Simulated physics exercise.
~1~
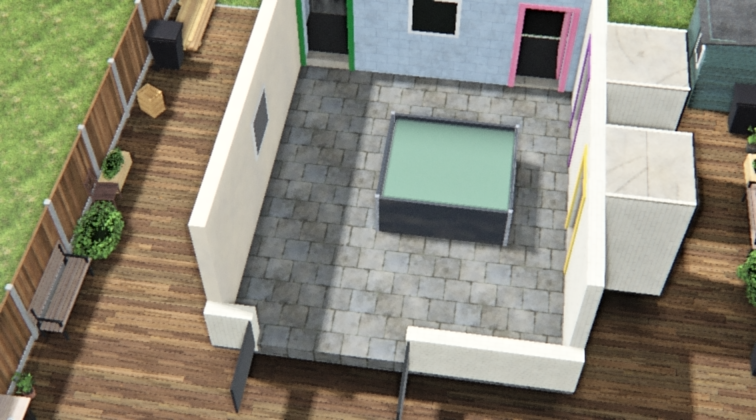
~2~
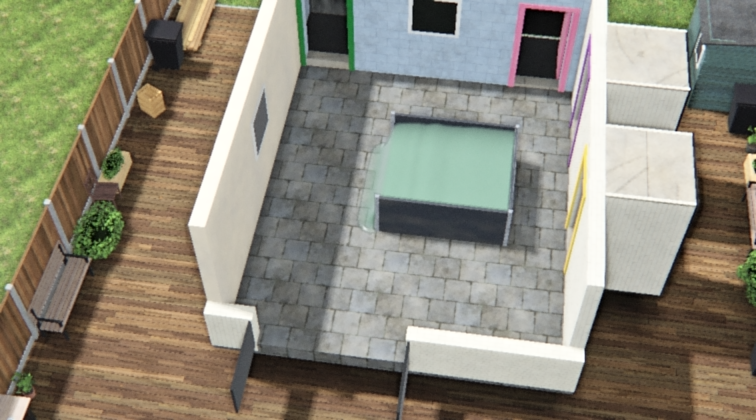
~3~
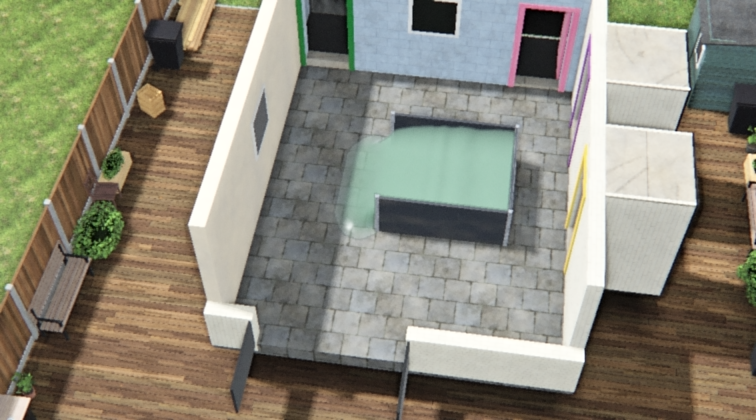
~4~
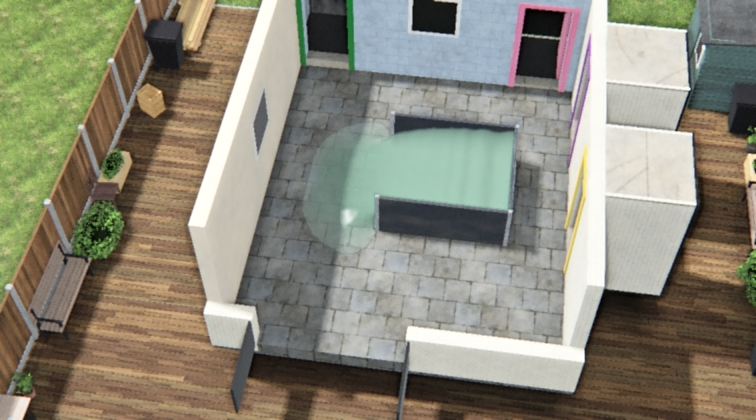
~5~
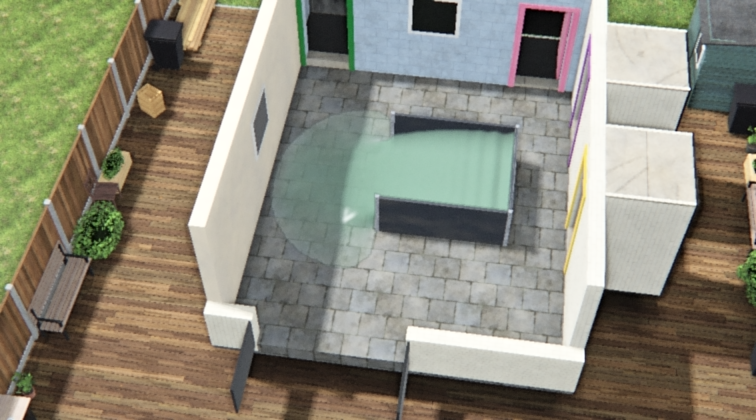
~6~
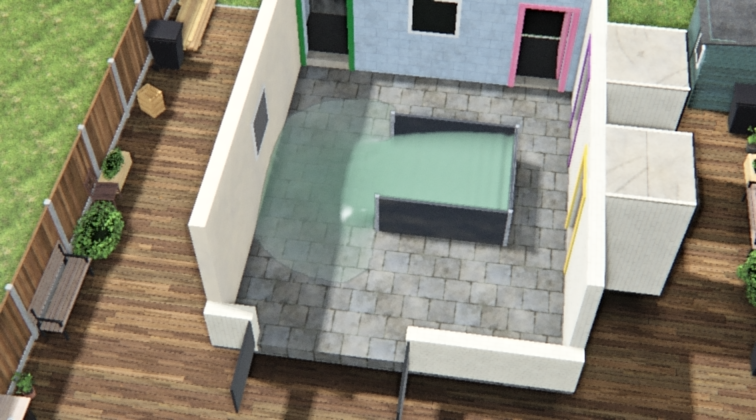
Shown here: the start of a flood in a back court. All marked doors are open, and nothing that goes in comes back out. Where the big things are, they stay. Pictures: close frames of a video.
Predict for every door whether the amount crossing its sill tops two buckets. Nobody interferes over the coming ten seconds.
At the end, I expect the green door to go over the limit; I expect the yellow door to stay within two buckets; I expect the purple door to stay within two buckets; I expect the pink door to go over the limit.
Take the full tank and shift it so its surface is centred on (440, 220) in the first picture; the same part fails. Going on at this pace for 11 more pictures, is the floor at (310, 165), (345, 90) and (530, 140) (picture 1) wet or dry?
Going through them in turn: Waterlogged, waterlogged and still bare.
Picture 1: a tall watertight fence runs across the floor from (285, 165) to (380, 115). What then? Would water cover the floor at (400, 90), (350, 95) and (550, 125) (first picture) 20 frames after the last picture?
Results in sequence: Swamped / swamped / swamped.
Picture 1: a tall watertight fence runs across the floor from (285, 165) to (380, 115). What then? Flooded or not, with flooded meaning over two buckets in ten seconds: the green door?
In the end the green door falls below the limit.
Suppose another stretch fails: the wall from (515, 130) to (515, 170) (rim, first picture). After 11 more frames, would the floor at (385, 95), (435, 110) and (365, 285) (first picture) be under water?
Sequence: Spared / spared / spared.
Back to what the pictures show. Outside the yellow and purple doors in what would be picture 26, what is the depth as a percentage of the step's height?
Approx. 0 % then 0 %.
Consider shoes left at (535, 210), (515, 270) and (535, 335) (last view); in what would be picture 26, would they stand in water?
The three points read clear, clear and clear.
A moment on, water covers 30 % of the floor; the green door wet at the sill, nothing in, the yellow door not reached, the purple door not reached, the pink door not reached.
Next, water covers 35 % of the floor; the green door over two buckets in, the yellow door not reached, the purple door not reached, the pink door not reached.
Then, water covers 65 % of the floor; the green door far over two buckets in, the yellow door not reached, the purple door not reached, the pink door wet at the sill, nothing in.
Later, water covers 90 % of the floor; the green door far over two buckets in, the yellow door wet at the sill, nothing in, the purple door wet at the sill, nothing in, the pink door under two buckets in.
In the end, water covers 95 % of the floor; the green door far over two buckets in, the yellow door wet at the sill, nothing in, the purple door wet at the sill, nothing in, the pink door over two buckets in.
